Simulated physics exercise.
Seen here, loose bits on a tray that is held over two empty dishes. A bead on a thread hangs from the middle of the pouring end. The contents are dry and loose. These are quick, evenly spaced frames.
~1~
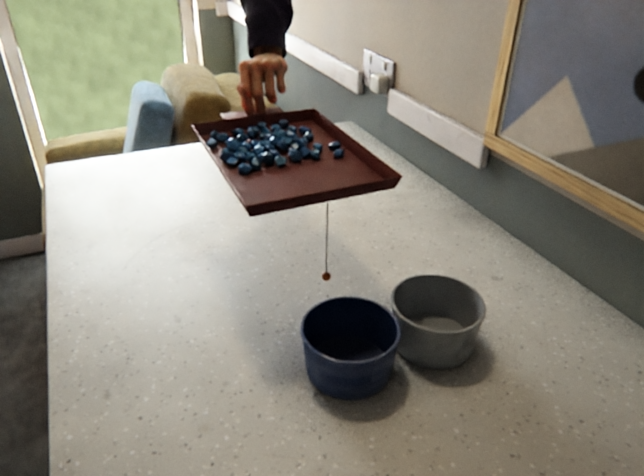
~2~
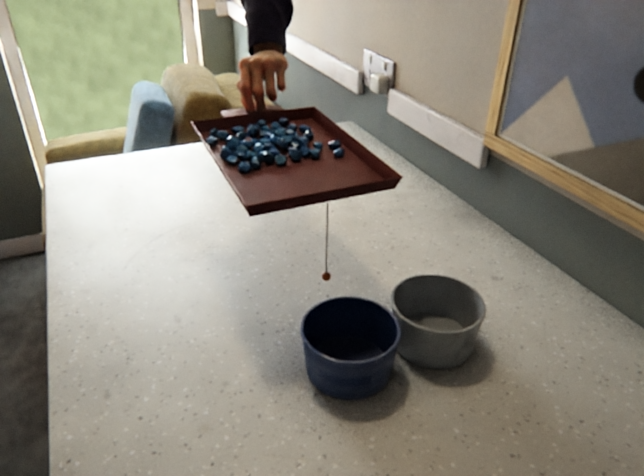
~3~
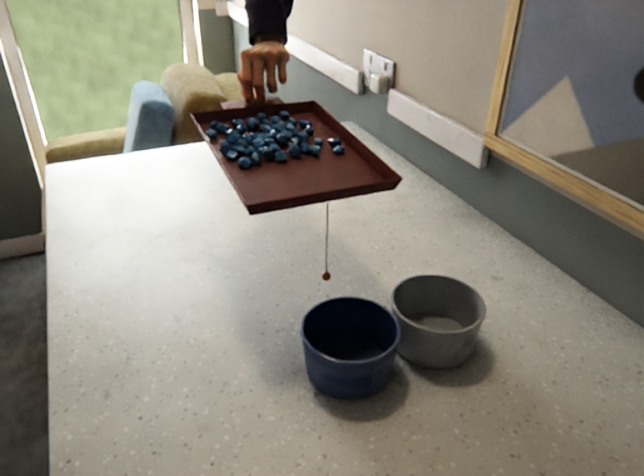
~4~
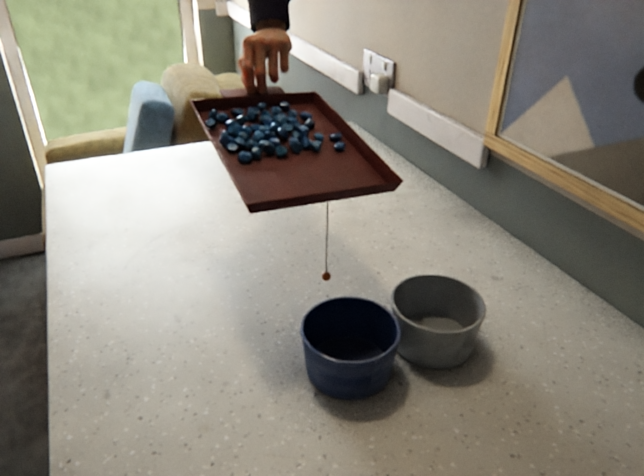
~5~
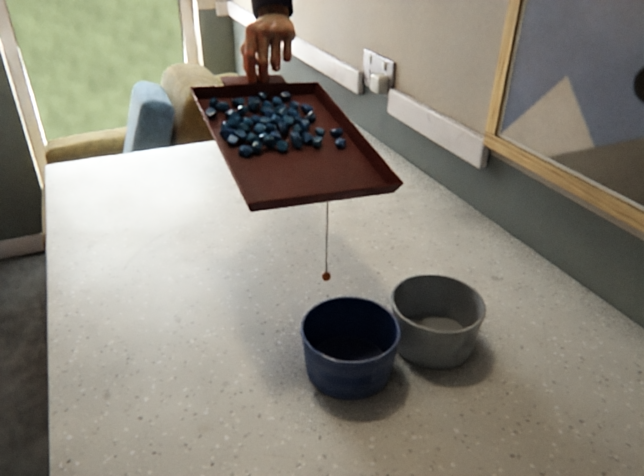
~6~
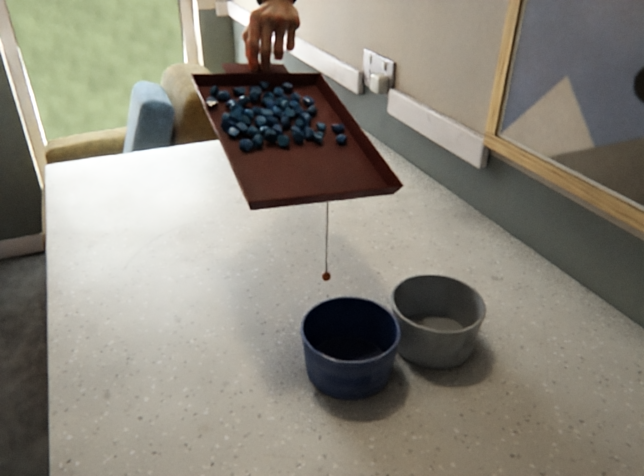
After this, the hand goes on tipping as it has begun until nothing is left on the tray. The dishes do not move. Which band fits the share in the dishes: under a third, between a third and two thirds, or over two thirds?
In the dishes lies from one third to two thirds of it.
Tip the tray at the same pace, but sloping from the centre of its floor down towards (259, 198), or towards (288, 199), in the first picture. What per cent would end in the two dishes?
About 0 and 10 per cent.
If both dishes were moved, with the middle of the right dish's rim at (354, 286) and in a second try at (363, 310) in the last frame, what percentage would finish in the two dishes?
First some 40, then 40 per cent.
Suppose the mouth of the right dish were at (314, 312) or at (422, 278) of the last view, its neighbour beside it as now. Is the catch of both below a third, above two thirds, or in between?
At the first place less than a third, at the second beyond two thirds.
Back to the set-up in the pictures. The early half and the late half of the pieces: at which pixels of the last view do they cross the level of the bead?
The first part at (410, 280); the rest at (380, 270).
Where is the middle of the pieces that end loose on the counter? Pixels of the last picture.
Around (379, 311).
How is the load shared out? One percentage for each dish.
About: Left dish 20, right dish 30 per cent.
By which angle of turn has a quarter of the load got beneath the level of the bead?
At some 70 degrees.
Soon after the last picture, tray tipped steeply; about two thirds on the tray; a stray few in the left dish; a stray few in the right dish; about a quarter in the air.
A little later, tray tipped past a quarter turn; about a quarter in the left dish; about a quarter in the right dish; about a third outside both; a small part in the air.
Later still, tray tipped past a quarter turn; about a quarter in the left dish; about a quarter in the right dish; about half outside both.
At rest, tray tipped past a quarter turn; about a quarter in the left dish; about a quarter in the right dish; about half outside both.
